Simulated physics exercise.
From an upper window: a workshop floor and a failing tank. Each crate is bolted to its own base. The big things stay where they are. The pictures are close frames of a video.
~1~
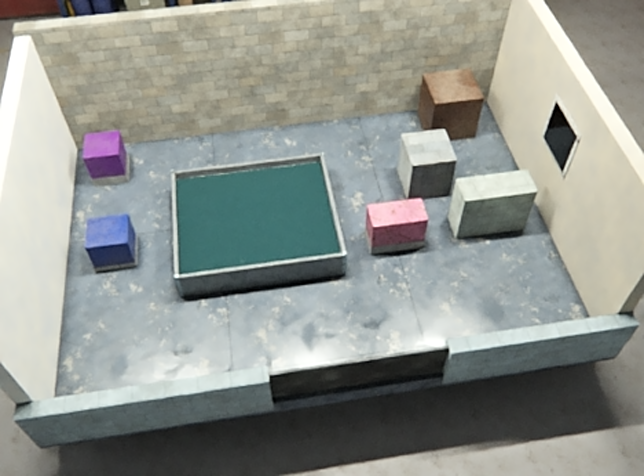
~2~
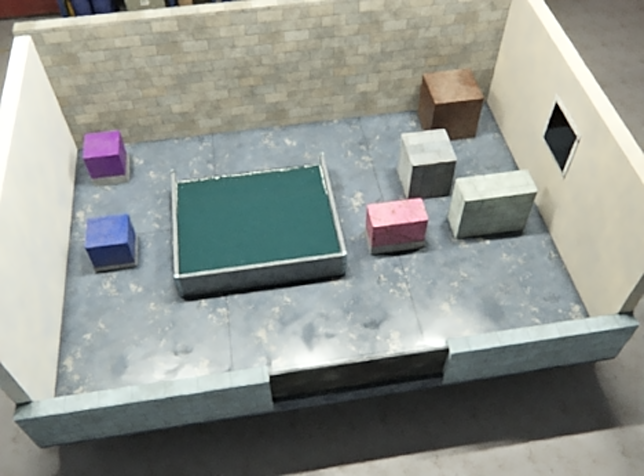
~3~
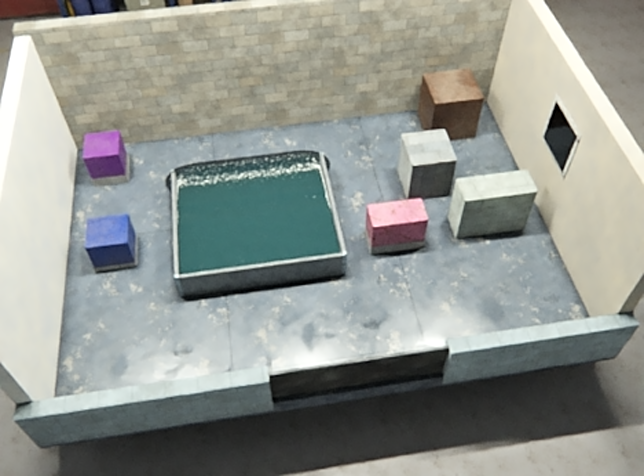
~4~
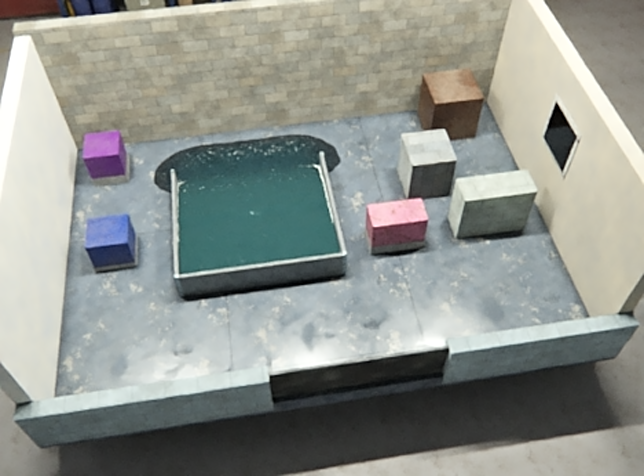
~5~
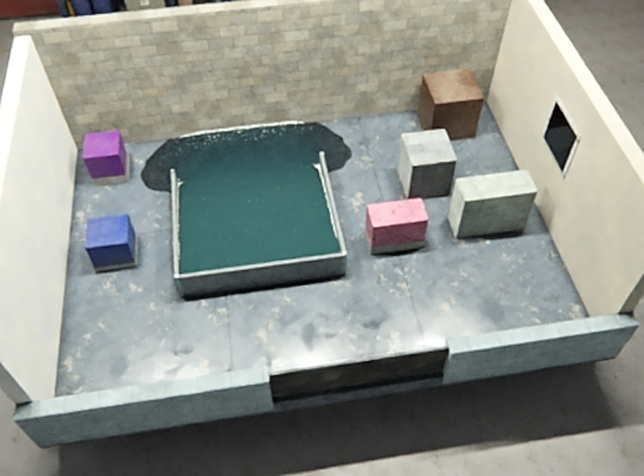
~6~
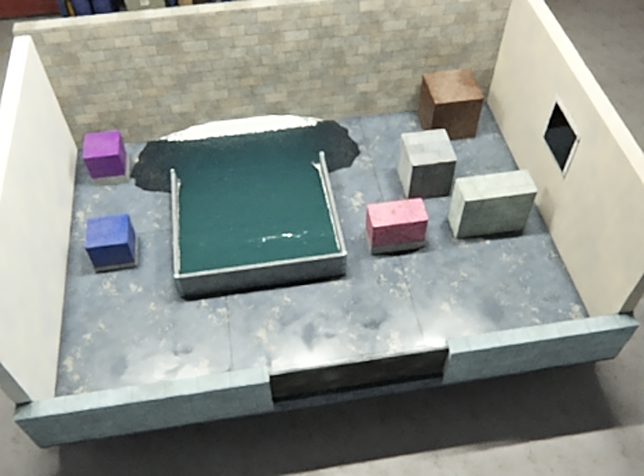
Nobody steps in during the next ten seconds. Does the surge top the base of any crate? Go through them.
The purple crate gets wet; the pink crate stays dry; the blue crate gets wet.
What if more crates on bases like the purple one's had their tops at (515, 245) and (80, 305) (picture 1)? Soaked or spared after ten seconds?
As listed: Is safe, keeps dry.
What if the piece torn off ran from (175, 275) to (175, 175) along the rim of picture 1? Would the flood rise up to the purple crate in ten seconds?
Purple crate is soaked.
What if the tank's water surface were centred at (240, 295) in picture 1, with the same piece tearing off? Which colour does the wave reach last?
That is the pink-painted one.
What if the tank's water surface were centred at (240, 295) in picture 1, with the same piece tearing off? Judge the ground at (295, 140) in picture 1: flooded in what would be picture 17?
At that place: Wet.
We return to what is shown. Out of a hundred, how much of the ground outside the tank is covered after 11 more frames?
Near 20 in a hundred.
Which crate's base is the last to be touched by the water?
It is the pink-painted one.
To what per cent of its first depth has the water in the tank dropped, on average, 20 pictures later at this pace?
Roughly 28 per cent.
A moment on, water covers 15 % of the floor; the purple crate water round its plinth, the pink crate not reached, the blue crate not reached.
Next, water covers 20 % of the floor; the purple crate water round its plinth, the pink crate not reached, the blue crate not reached.
Then, water covers 45 % of the floor; the purple crate water round its plinth, the pink crate water round its plinth, the blue crate water round its plinth.
Later, water covers 70 % of the floor; the purple crate water round its plinth, the pink crate water round its plinth, the blue crate water round its plinth.
In the end, water covers 100 % of the floor; the purple crate was topped, the pink crate stayed above the water, the blue crate was topped.
